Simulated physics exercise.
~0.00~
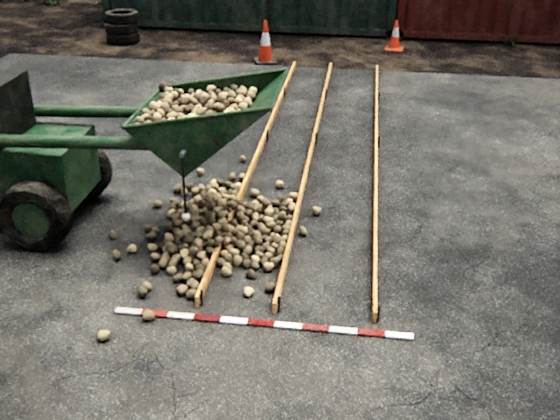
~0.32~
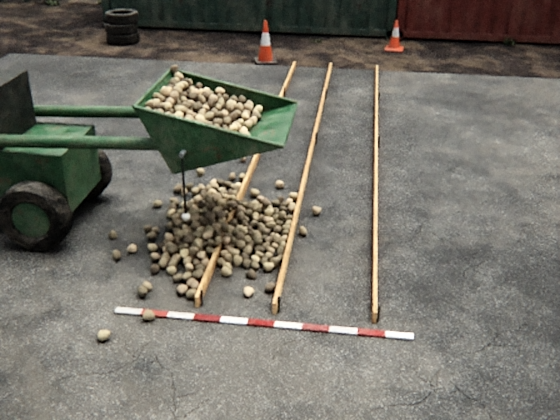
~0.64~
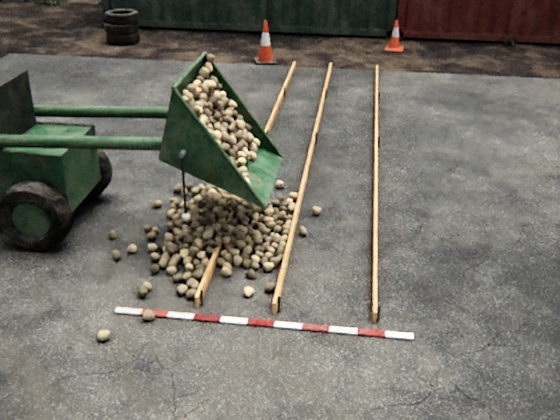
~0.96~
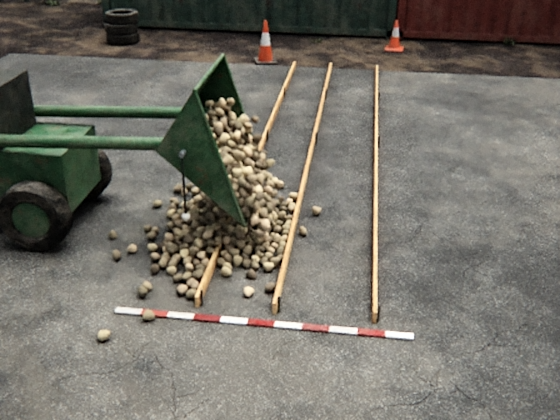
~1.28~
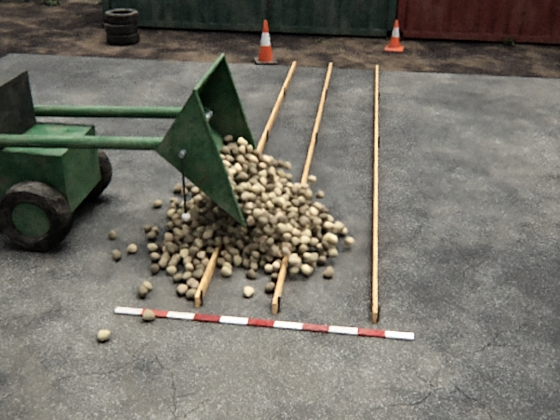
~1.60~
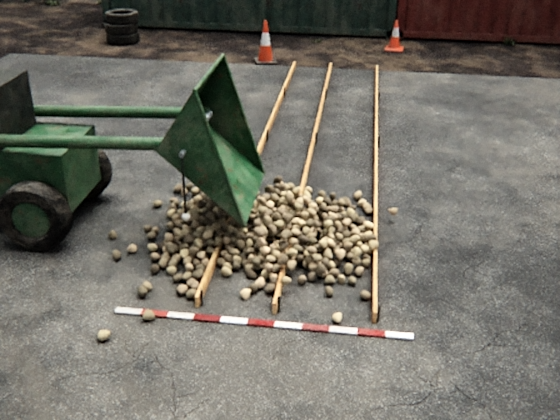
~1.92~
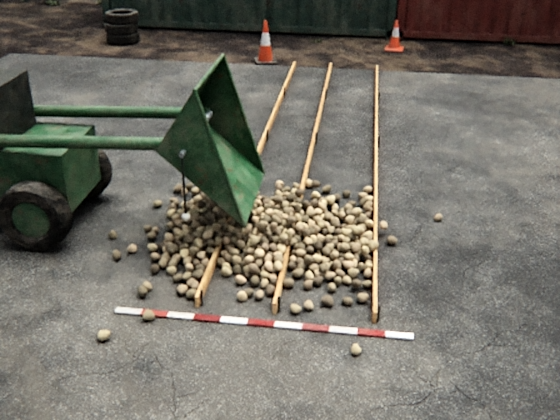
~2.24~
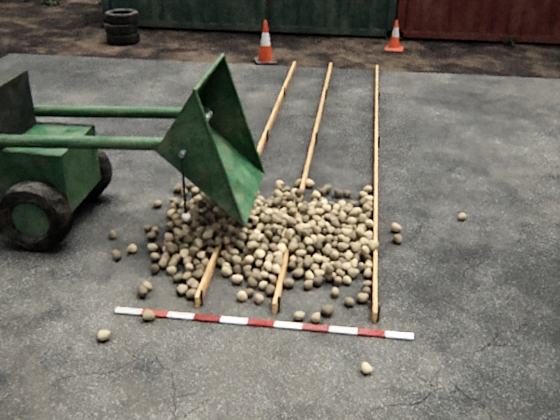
Green loader tipping a bucket of rounded stones onto a loose pile, the stones spreading right across wooden planks and settling.
